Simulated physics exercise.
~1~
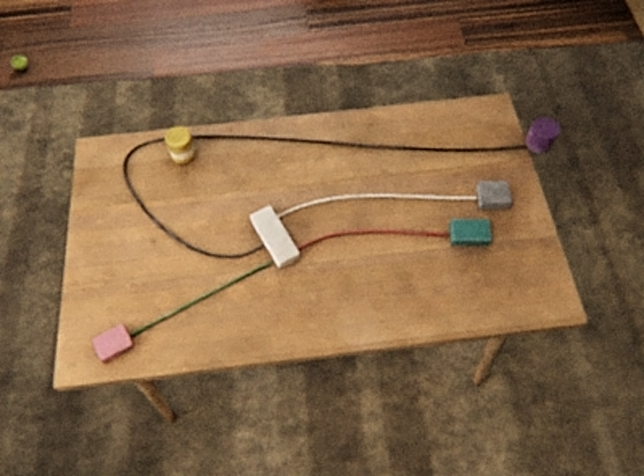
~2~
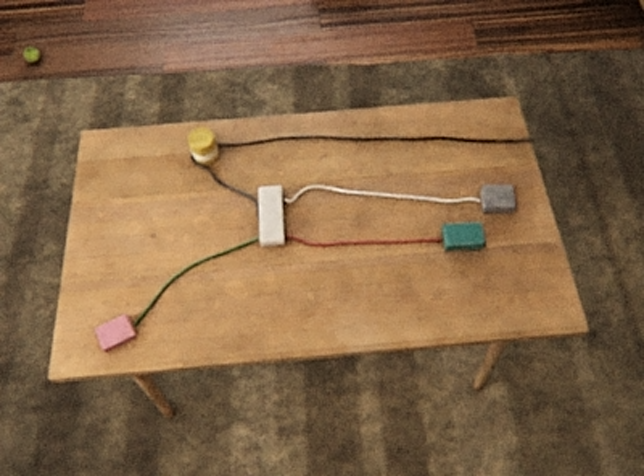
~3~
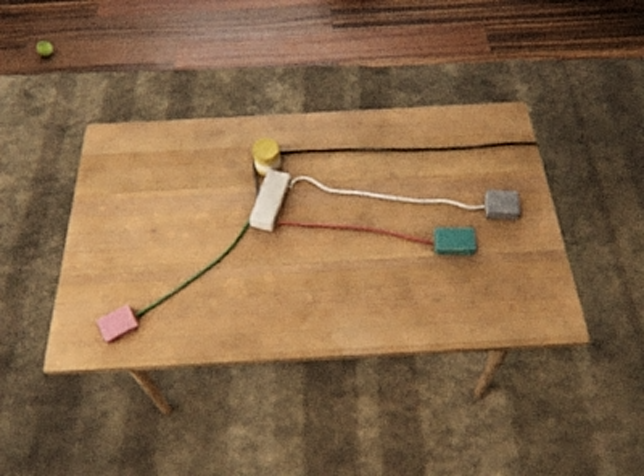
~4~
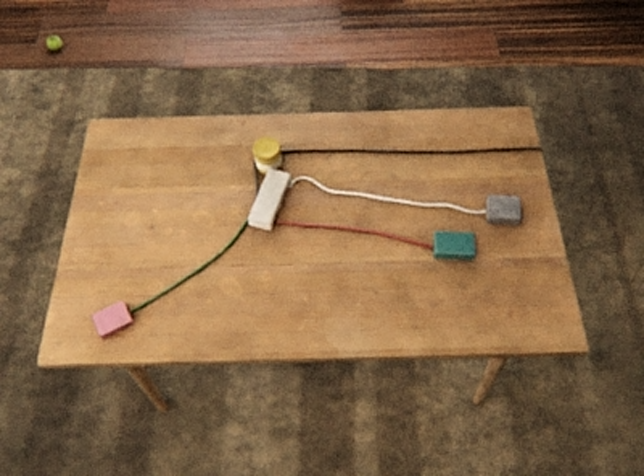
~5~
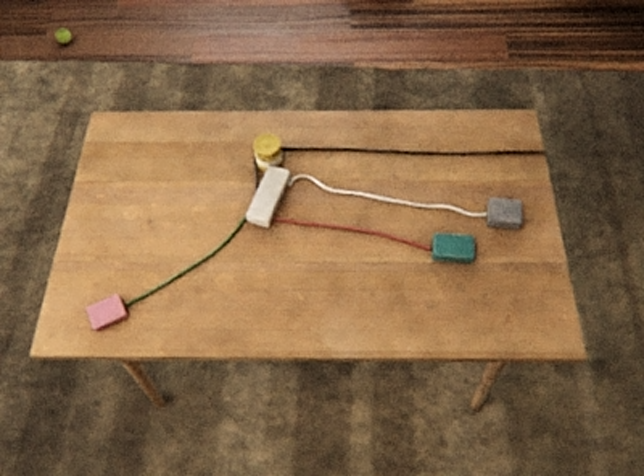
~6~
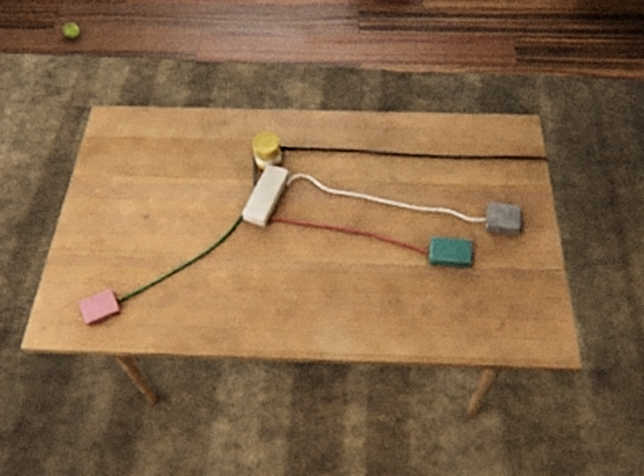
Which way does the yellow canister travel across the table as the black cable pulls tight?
The yellow canister slides to the right, ending up beside the top of the white strip.
